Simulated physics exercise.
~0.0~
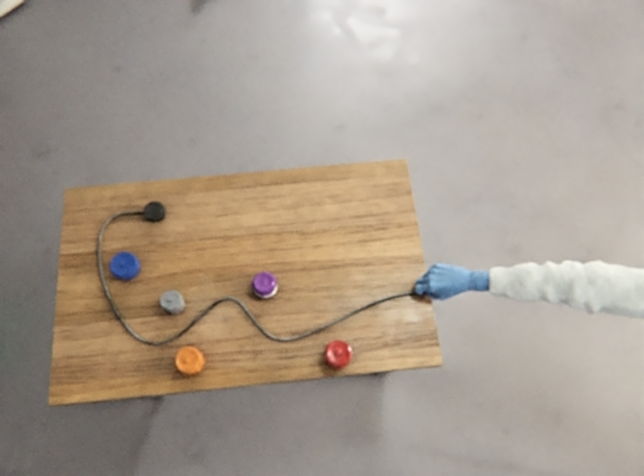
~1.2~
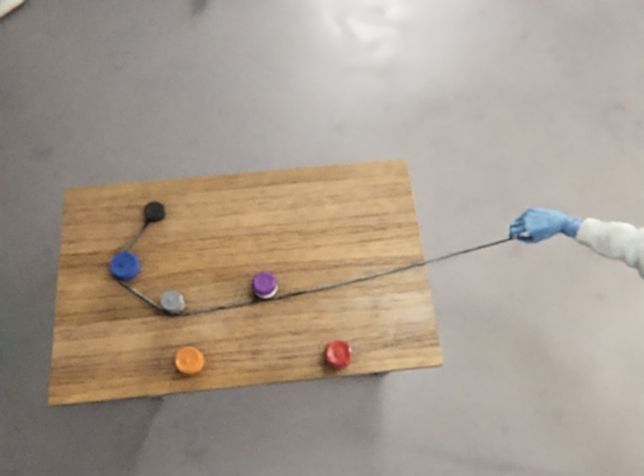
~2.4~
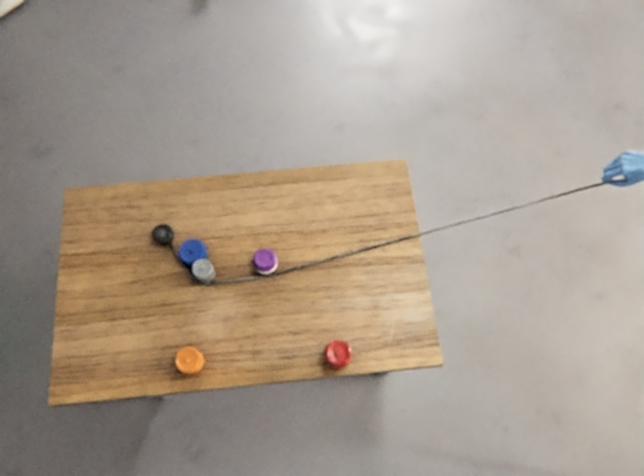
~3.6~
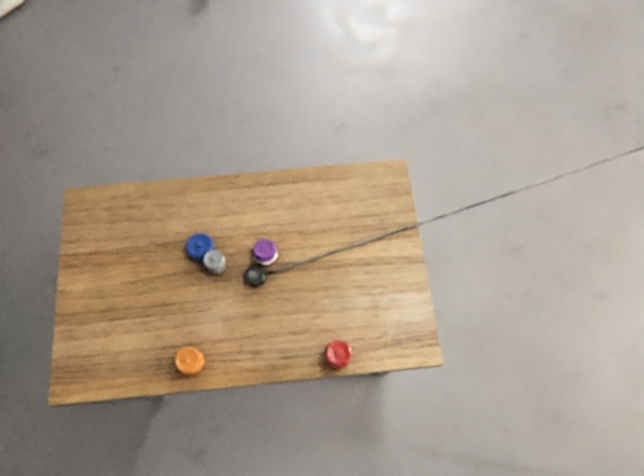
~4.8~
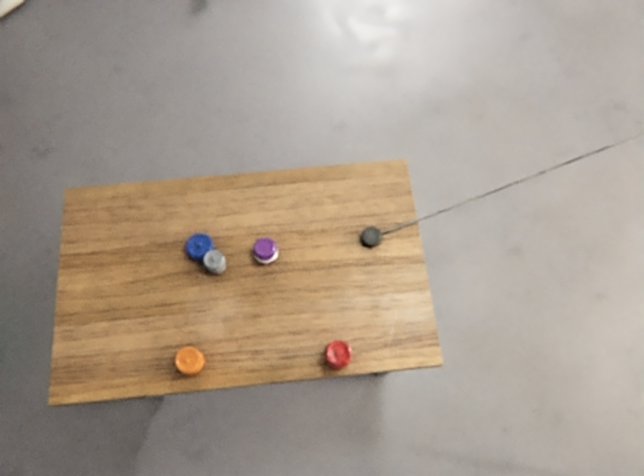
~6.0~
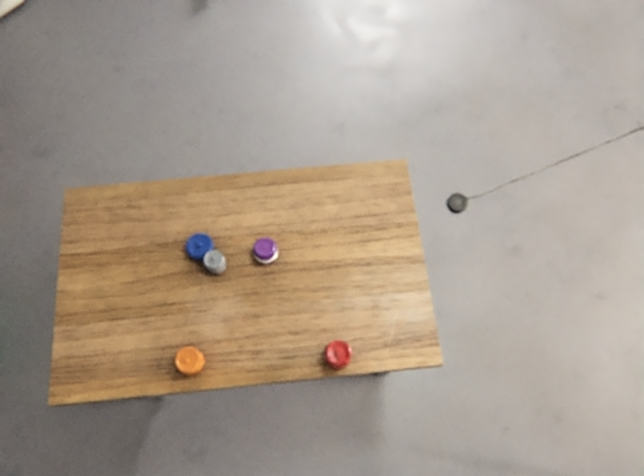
On a wooden lab table, a gloved hand pulls a lead rightward, tightening it against the blue and grey pots and purple jar, which shift before the attached black round adaptor slides past them and off the right edge, while the orange and red pots stay still.
